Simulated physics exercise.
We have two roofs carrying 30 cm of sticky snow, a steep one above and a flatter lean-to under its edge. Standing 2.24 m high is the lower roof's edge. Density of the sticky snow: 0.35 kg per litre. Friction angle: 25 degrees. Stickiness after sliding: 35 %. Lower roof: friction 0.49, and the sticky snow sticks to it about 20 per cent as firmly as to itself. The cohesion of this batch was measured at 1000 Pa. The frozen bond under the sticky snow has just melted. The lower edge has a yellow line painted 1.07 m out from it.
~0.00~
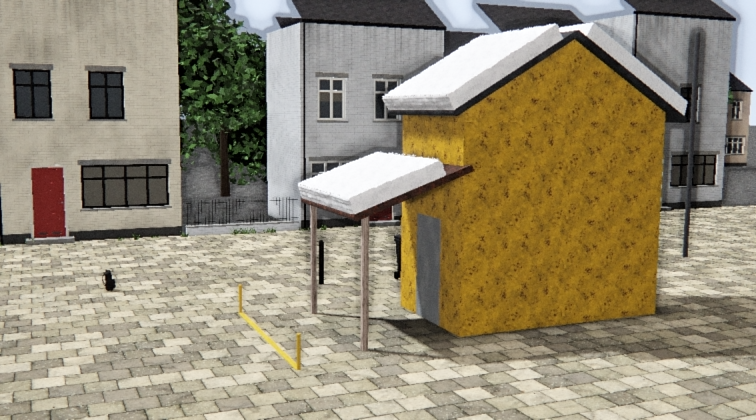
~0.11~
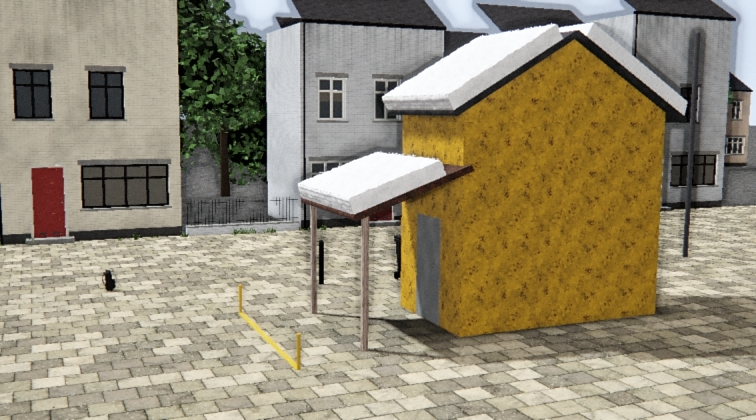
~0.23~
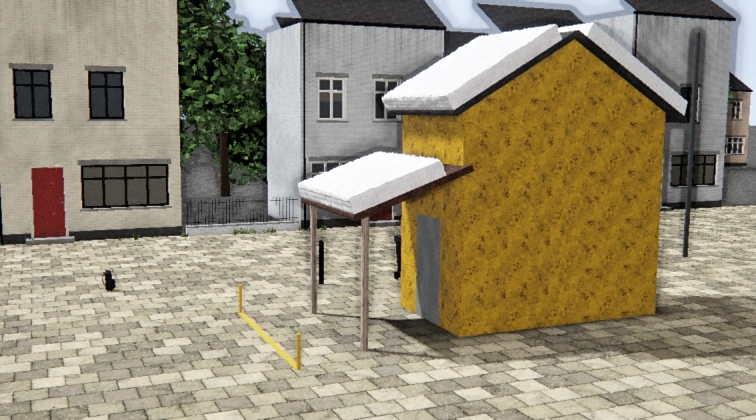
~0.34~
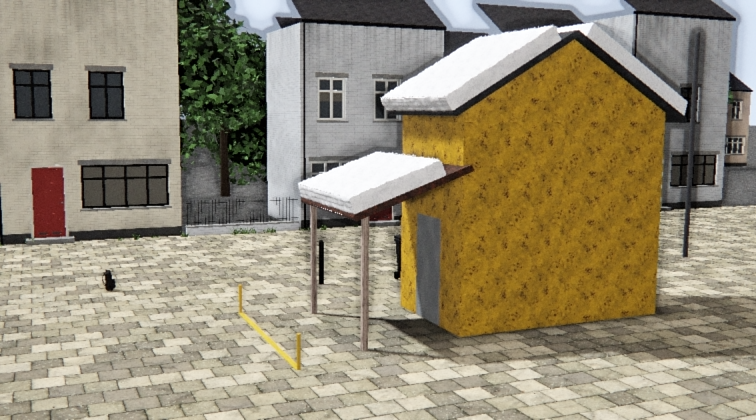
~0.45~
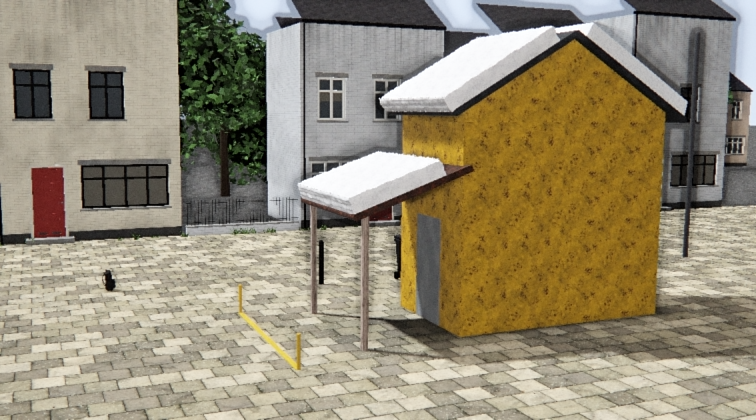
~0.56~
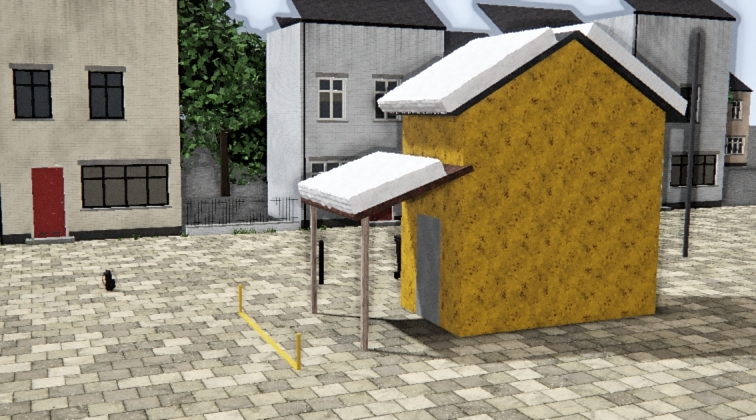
A paved square is seen from slightly above and at a distance, with a cream house with a red door at left, a dark green tree, and grey buildings behind. Right of centre stands a mottled yellow building with thick white snow on its steep roof and on the lower lean-to at its left, near a low yellow bar. The upper snow creeps very slightly down leftward in one piece, while the camera and everything else stay still.
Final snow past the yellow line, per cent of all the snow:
Roughly 6 %.
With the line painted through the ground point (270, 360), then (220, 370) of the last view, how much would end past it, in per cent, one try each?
First try 1 per cent, second try 0 per cent.
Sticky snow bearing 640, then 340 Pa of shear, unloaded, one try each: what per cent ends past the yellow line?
You'd see 30 percent the first time and 40 percent the second.
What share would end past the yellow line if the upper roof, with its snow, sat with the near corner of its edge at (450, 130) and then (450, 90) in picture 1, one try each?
The first try gives about 0 % and the second about 18 %.
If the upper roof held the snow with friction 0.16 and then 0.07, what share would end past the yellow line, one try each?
35 %, then 45 %.
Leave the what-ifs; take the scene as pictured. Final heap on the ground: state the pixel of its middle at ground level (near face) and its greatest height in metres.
Around (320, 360); it stands about 0.4 m.
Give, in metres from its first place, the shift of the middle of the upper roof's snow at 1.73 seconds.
It sits some 1.6 m from where it began.
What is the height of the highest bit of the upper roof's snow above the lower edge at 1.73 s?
2.4 m, roughly.
After 1.10 s, none is below the lower edge and 0 % is past the line.
After 1.73 s, none is below the lower edge and 0 % is past the line.
After 2.37 s, none is below the lower edge and 0 % is past the line.
After 3.00 s, 8 % is below the lower edge and 0 % is past the line.
After 4.80 s, 40 % is below the lower edge and 6 % is past the line.
